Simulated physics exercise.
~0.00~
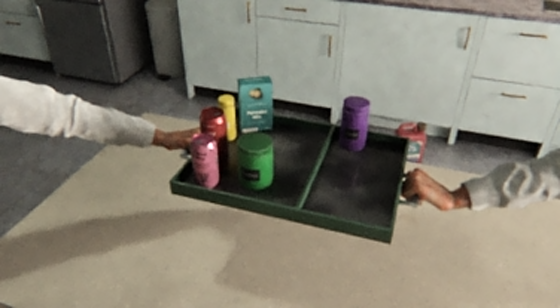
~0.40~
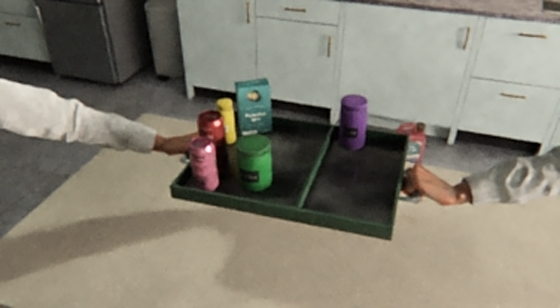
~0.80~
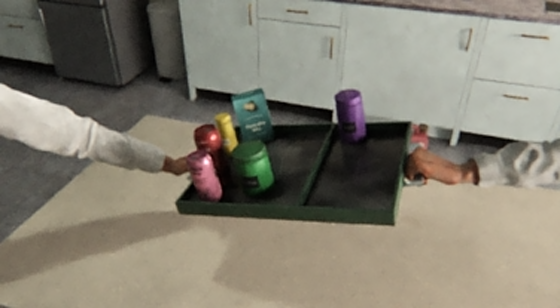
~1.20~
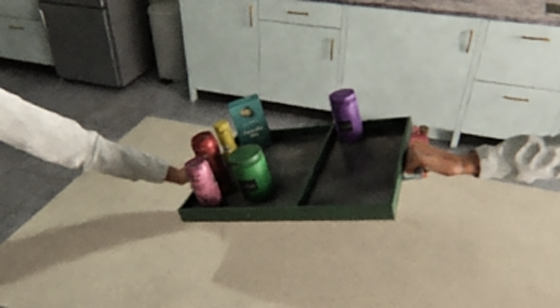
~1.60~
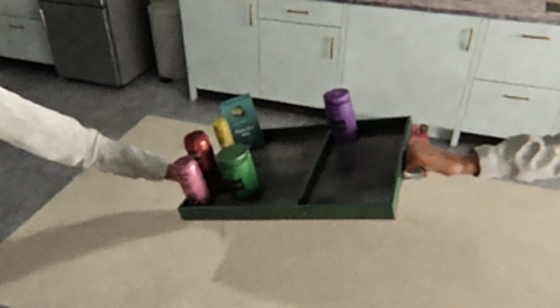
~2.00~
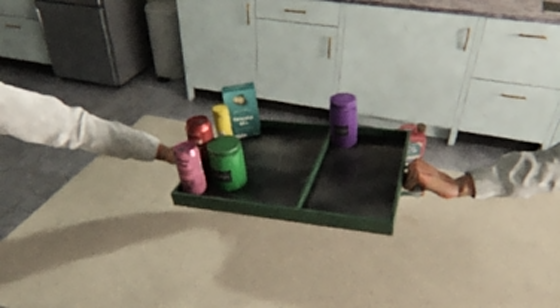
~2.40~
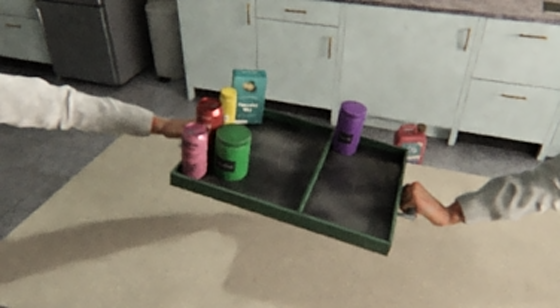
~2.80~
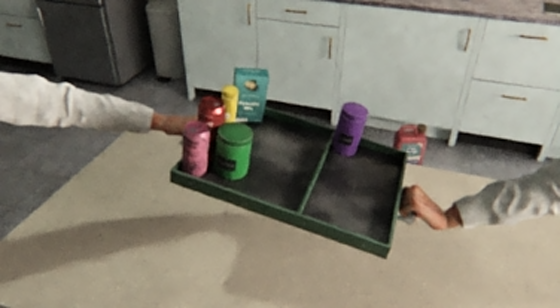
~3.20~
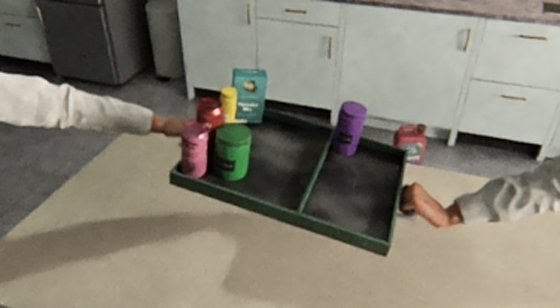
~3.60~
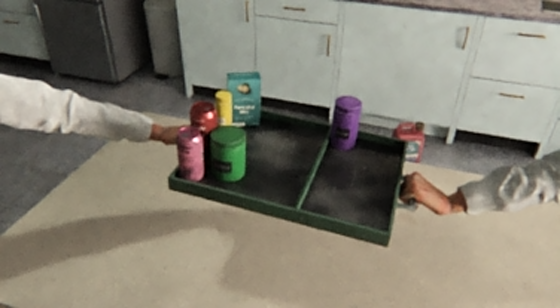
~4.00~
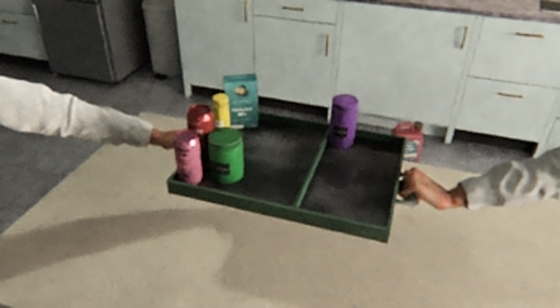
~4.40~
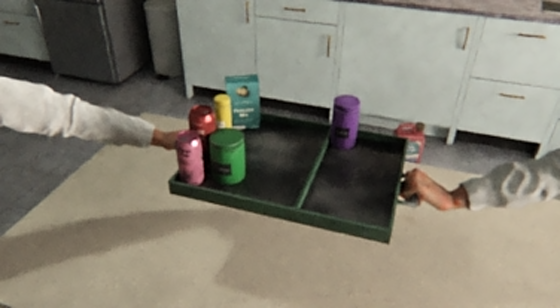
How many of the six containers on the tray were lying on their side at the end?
None of them were. The pink can, red can, yellow shaker, turquoise packet, green jar and purple jar were all still standing when the tray came back to level.
In a kitchen, two hands held a green-rimmed tray of colourful containers and tipped it down to the left, then down to the right, before levelling it; the green jar ended a little left of its starting spot, and everything stayed upright.
